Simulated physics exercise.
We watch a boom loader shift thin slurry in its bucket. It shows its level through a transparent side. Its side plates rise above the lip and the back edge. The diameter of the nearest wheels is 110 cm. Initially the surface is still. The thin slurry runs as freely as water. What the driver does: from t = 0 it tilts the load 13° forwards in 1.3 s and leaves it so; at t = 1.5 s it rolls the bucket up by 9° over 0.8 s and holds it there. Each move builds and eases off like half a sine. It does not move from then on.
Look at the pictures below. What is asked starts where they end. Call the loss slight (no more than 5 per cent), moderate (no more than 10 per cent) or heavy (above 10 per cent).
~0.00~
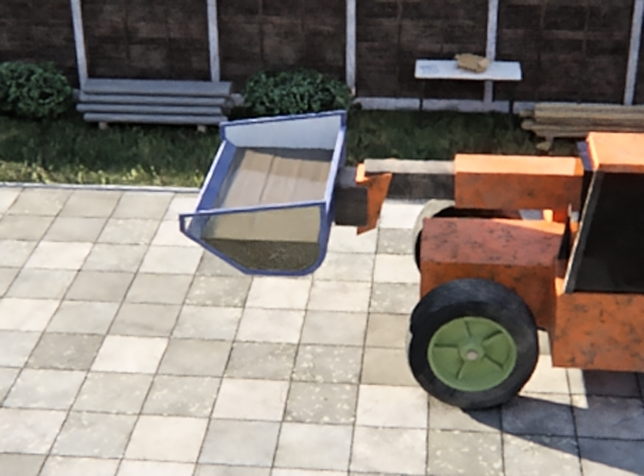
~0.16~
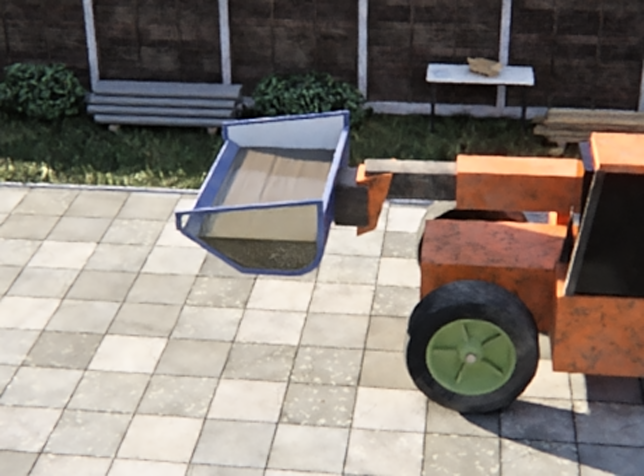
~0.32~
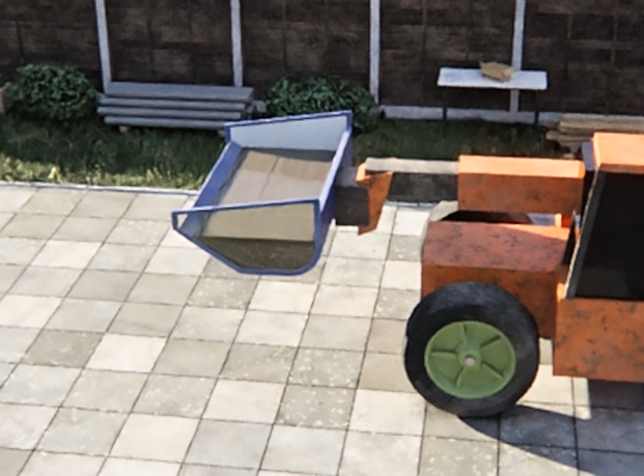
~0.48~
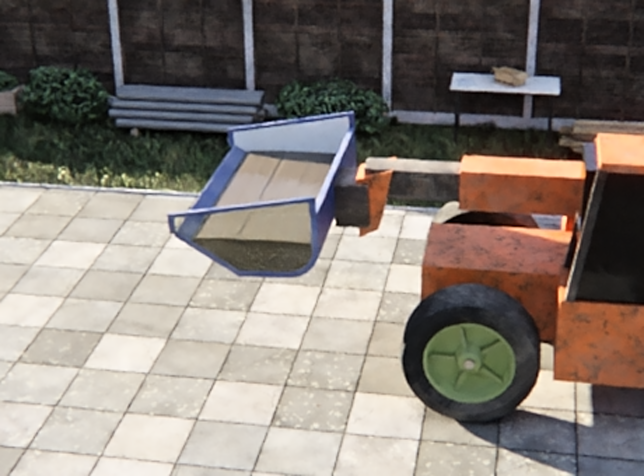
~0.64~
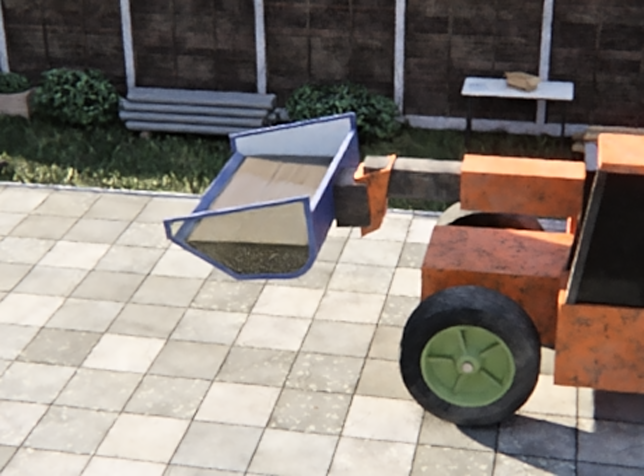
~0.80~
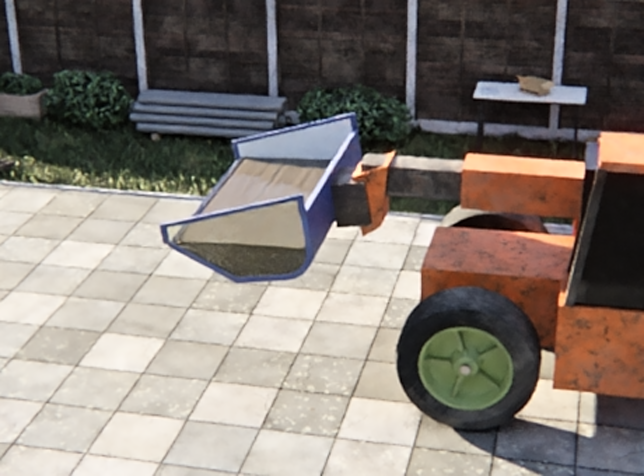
Heavy.
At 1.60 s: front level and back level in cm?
I'd say some 26 centimetres in front and some 14 centimetres behind.
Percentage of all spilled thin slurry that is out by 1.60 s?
Roughly 70 % of the total.
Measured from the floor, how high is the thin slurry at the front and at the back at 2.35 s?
At the front the surface is at 24 cm, while at the back it is at 22 cm.
By 1.60 s the bucket is at 12° forwards, the surface stands 13 cm at the back and 26 cm at the front; 11 per cent is out, over the front.
By 2.35 s the bucket is at 4° forwards, the surface stands 22 cm at the back and 23 cm at the front; 15 per cent is out, over the front.
By 3.10 s the bucket is at 4° forwards, the surface stands 21 cm at the back and 23 cm at the front; 15 per cent is out, over the front.
By 5.18 s 16 per cent is out, over the front, 61 of 388 litres.
